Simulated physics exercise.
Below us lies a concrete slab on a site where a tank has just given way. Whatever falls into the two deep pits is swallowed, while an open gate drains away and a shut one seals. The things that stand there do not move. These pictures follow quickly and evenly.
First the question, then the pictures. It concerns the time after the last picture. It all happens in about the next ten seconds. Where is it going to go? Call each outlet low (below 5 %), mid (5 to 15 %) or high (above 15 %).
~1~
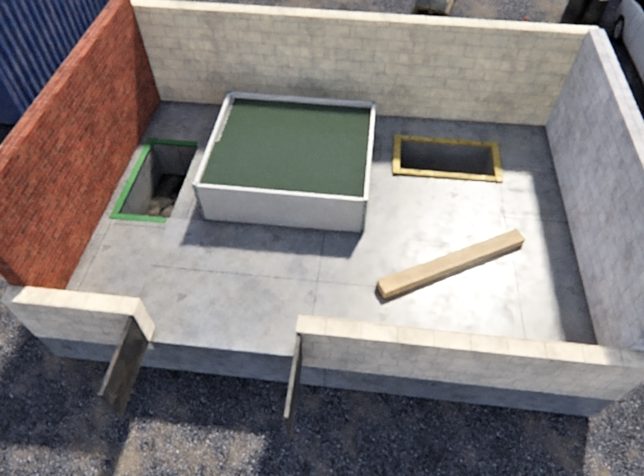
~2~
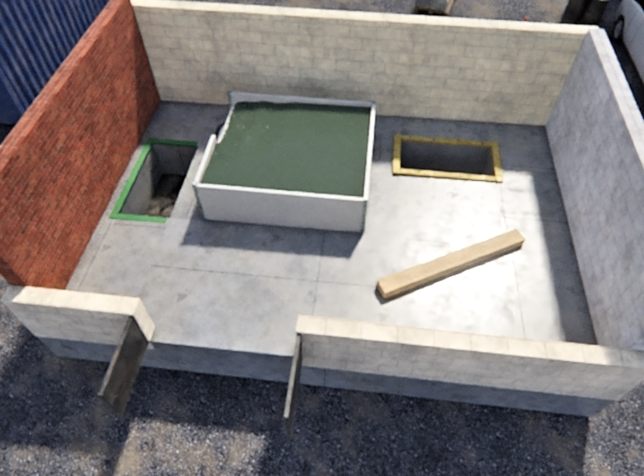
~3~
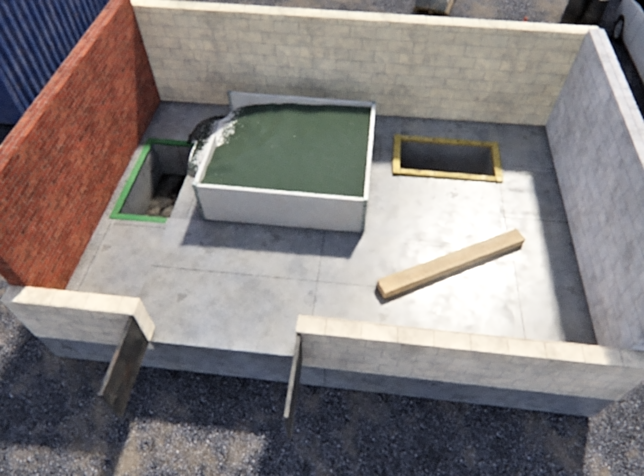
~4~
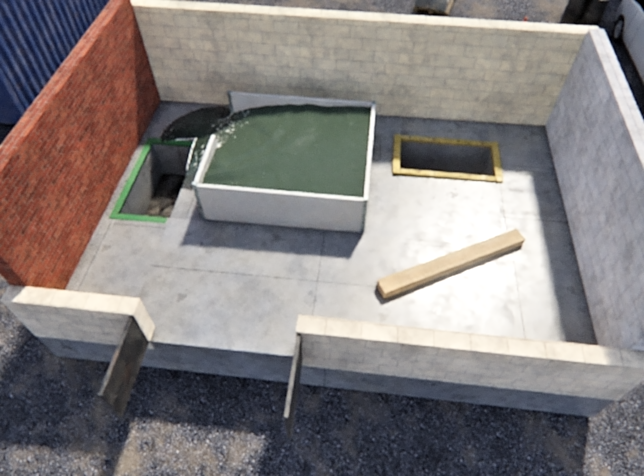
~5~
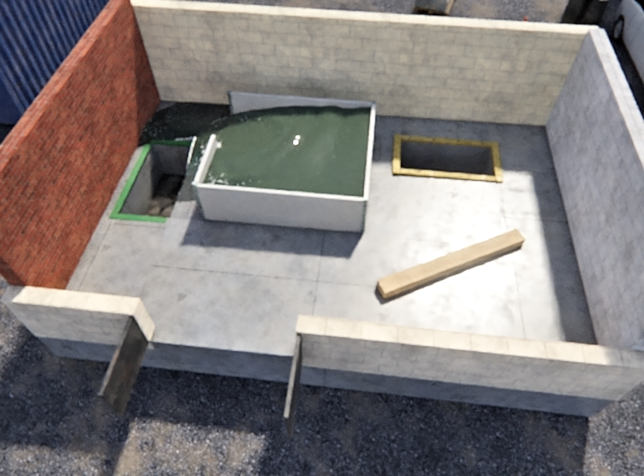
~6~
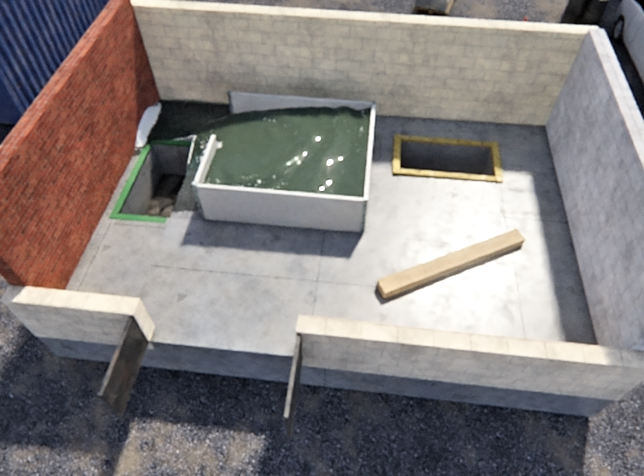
Outlets - gate: Low; yellow pit: Low; green pit: High.
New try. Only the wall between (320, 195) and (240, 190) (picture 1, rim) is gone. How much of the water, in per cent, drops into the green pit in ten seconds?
For green, it comes to 4 percent.
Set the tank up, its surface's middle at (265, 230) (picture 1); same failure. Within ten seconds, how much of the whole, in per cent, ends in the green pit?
Result, green pit: 70 percent after ten seconds.
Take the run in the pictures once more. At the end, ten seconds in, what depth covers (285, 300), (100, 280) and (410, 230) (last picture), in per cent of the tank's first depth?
Approx. values, in order: 0 %, 4 %, 2 %.
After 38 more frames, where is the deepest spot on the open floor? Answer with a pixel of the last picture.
Deepest spot: Near (153, 118).
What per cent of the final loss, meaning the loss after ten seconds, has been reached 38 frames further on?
I'd put it at 80 per cent.
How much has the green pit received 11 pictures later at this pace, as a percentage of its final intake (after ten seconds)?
Result: 30 % of the ten-second total.
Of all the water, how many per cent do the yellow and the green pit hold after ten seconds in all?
About 0 percent for the first and about 64 percent for the second.
A moment on, water covers 10 % of the floor; the gate 0 %, the yellow pit 0 %, the green pit 9 %.
Next, water covers 15 % of the floor; the gate 0 %, the yellow pit 0 %, the green pit 19 %.
Then, water covers 25 % of the floor; the gate 0 %, the yellow pit 0 %, the green pit 33 %.
Later, water covers 35 % of the floor; the gate 0 %, the yellow pit 0 %, the green pit 50 %.
In the end, water covers 55 % of the floor; the gate 0 %, the yellow pit 0 %, the green pit 64 %.
